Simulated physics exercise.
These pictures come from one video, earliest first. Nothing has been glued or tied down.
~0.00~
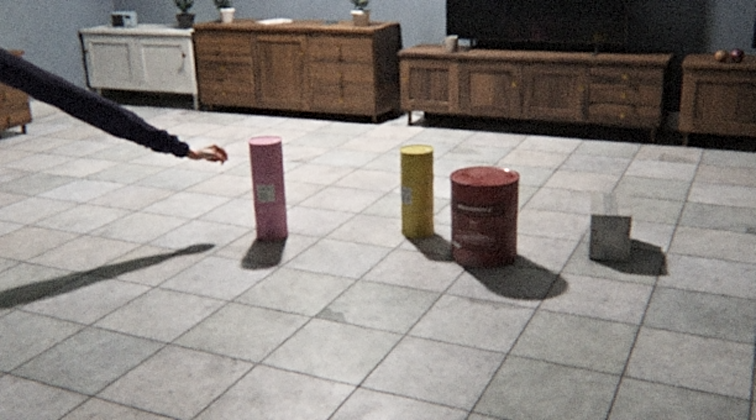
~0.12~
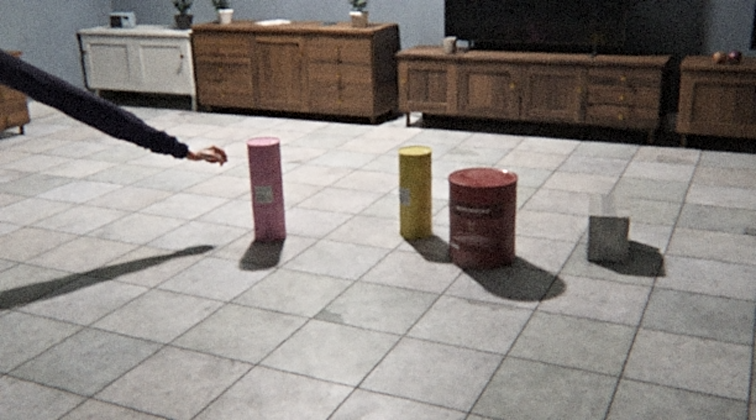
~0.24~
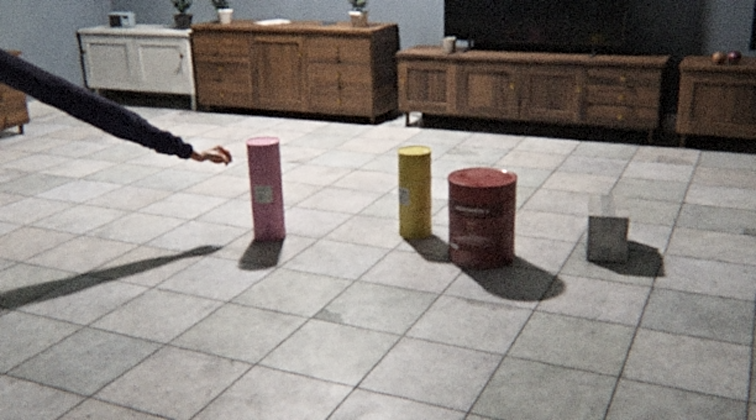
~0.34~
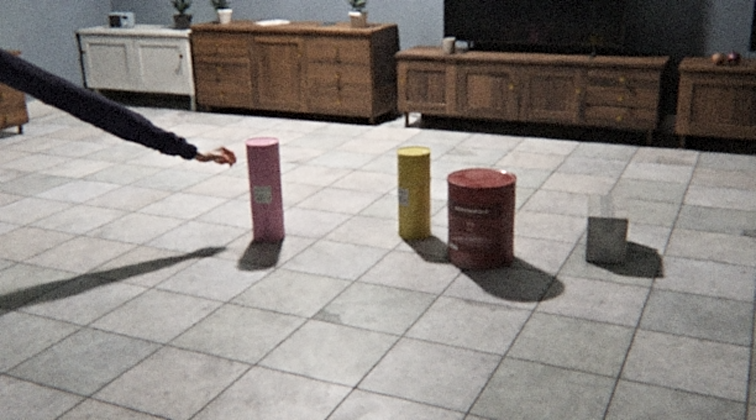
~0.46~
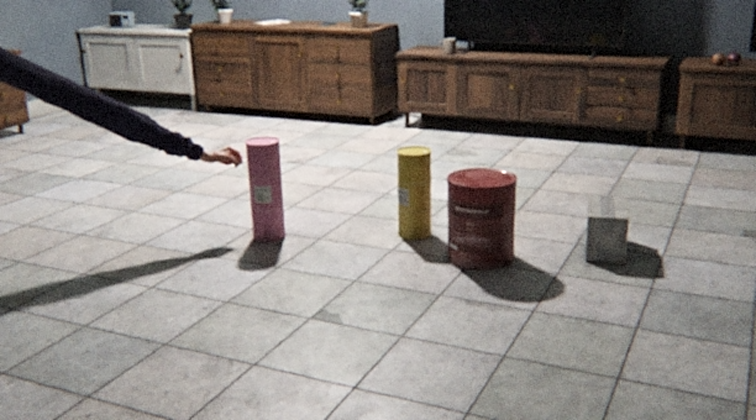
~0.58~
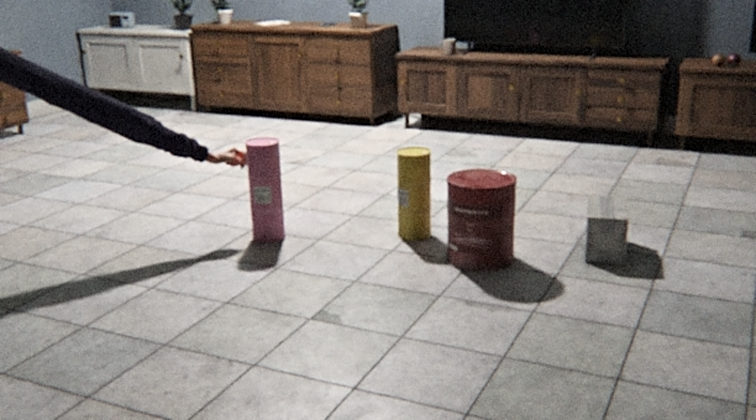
A hand on an outstretched arm moves slightly right to the standing pink canister.
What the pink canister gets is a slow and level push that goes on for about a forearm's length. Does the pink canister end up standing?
No.
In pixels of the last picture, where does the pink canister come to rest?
Roughly (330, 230).
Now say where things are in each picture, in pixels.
The first frame shows pink canister (269, 189).
The second frame shows pink canister (267, 190).
The third frame shows pink canister (266, 189).
The fourth frame shows pink canister (266, 190).
The fifth frame shows pink canister (266, 190).
The sixth frame shows pink canister (266, 190).
Around 1.18 s, pink canister rocked 26° from its first pose near (286, 190).
Around 1.48 s, pink canister rocked 68° from its first pose near (317, 211).
Finally (2.6 s), down or leaning hard on the floor, pink canister. Final places as the last picture's camera would see them, pink canister near (330, 230).
